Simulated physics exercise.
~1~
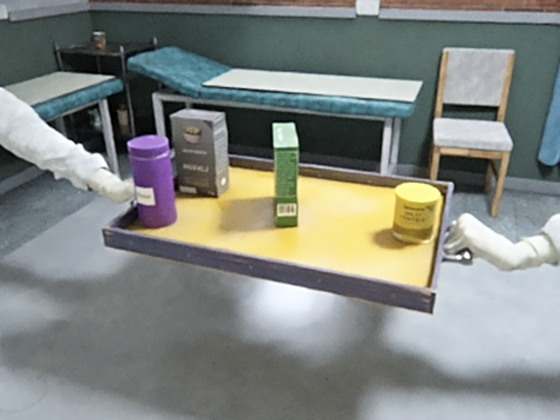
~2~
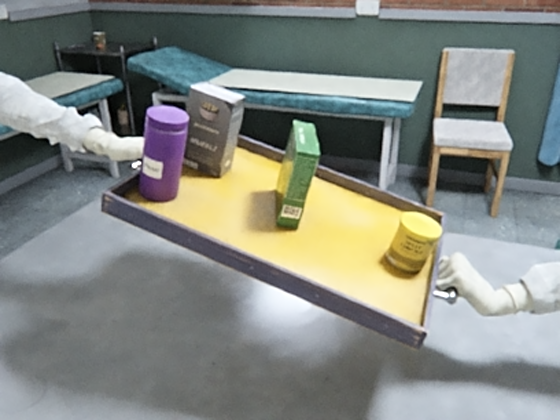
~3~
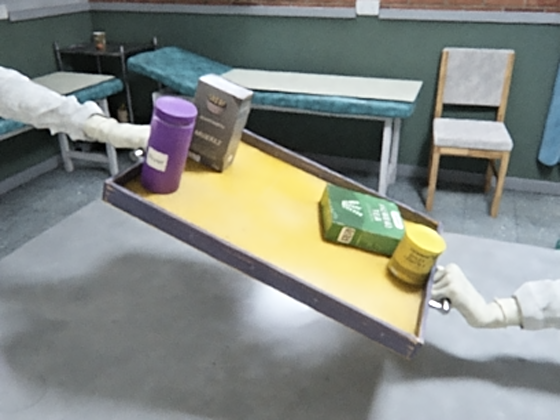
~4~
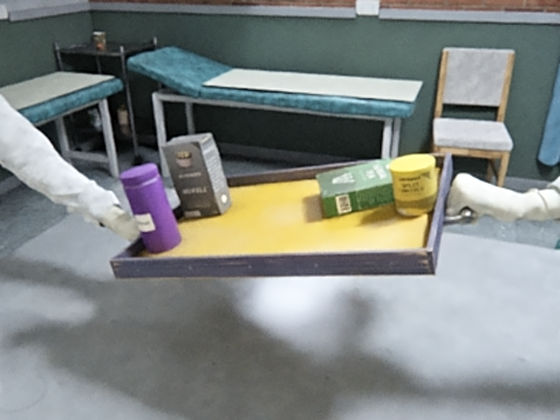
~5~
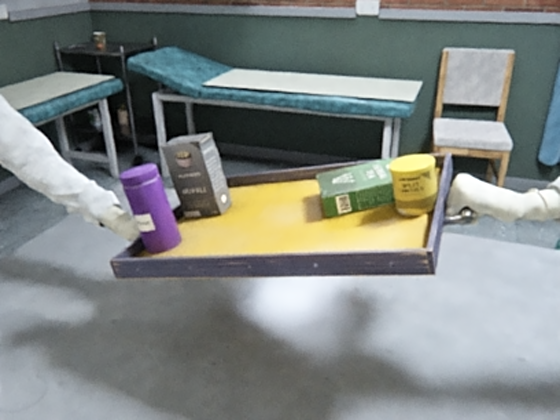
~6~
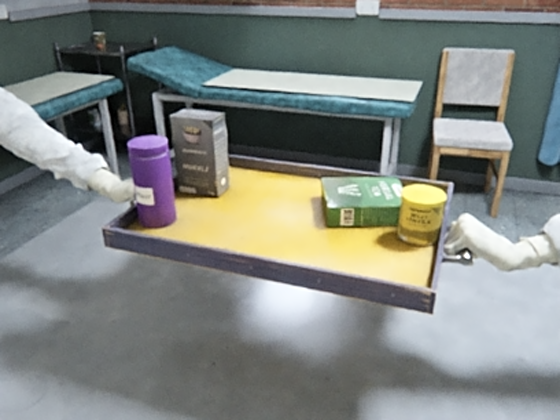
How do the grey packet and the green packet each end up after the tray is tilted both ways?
The grey packet is still standing upright, while the green packet has toppled and lies on its side beside the yellow tin.
